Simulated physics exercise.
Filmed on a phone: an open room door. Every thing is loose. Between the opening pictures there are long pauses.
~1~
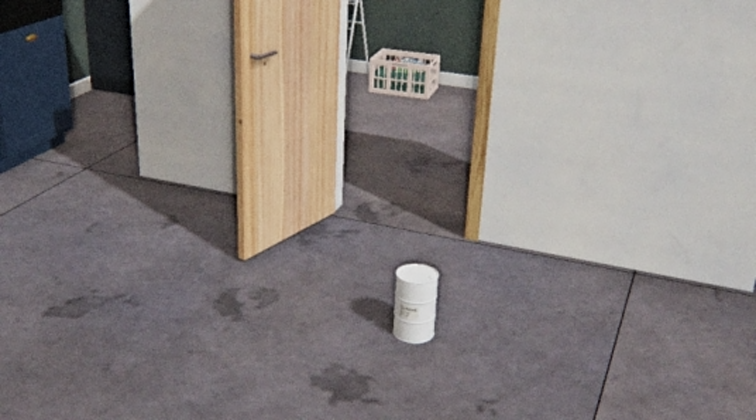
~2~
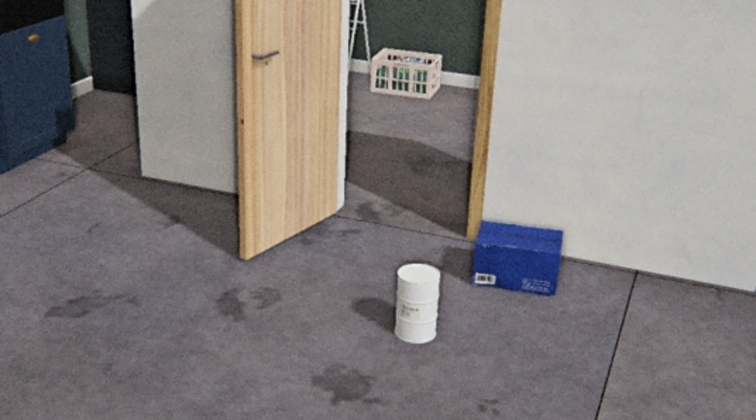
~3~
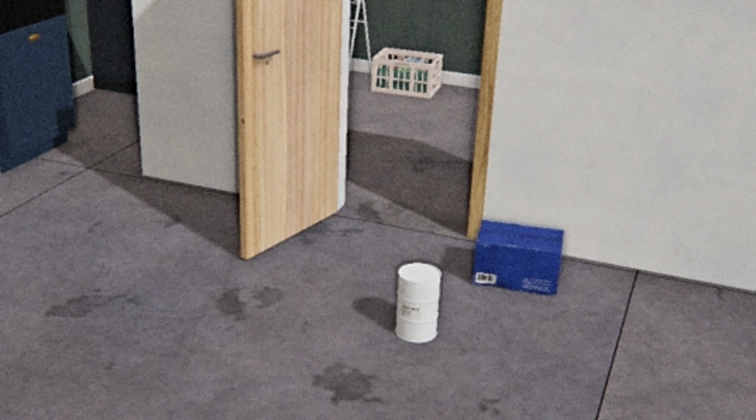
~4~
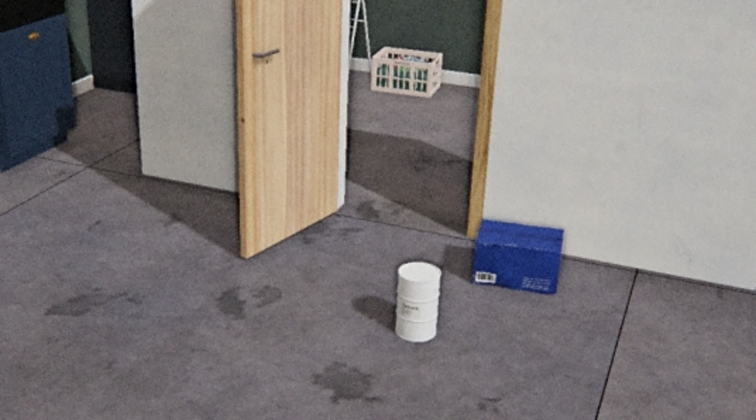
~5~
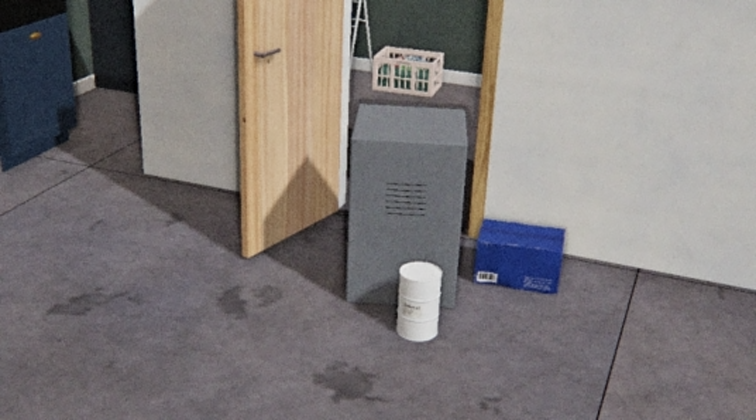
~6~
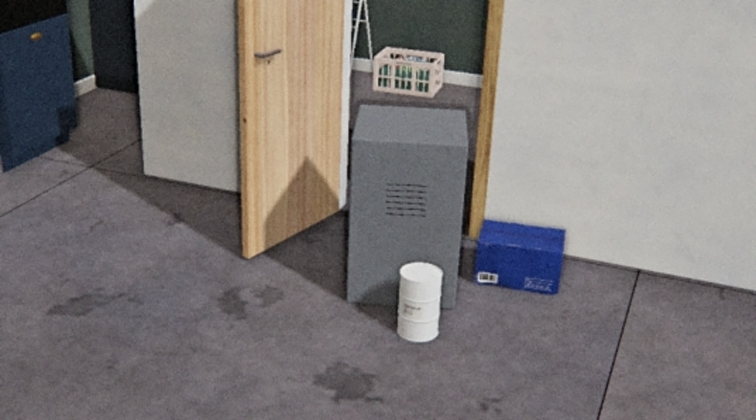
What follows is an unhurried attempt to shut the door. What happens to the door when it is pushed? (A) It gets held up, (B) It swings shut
It gets held up (A).
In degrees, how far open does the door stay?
It comes to about 65°.
Then, 0.80 s later than the last frame, open by 91°.
Then, 1.20 s later than the last frame, open by 77°.
When it is over, open by 64°; all 3 as before. End places, in pixels of the last picture, grey appliance near (407, 206).
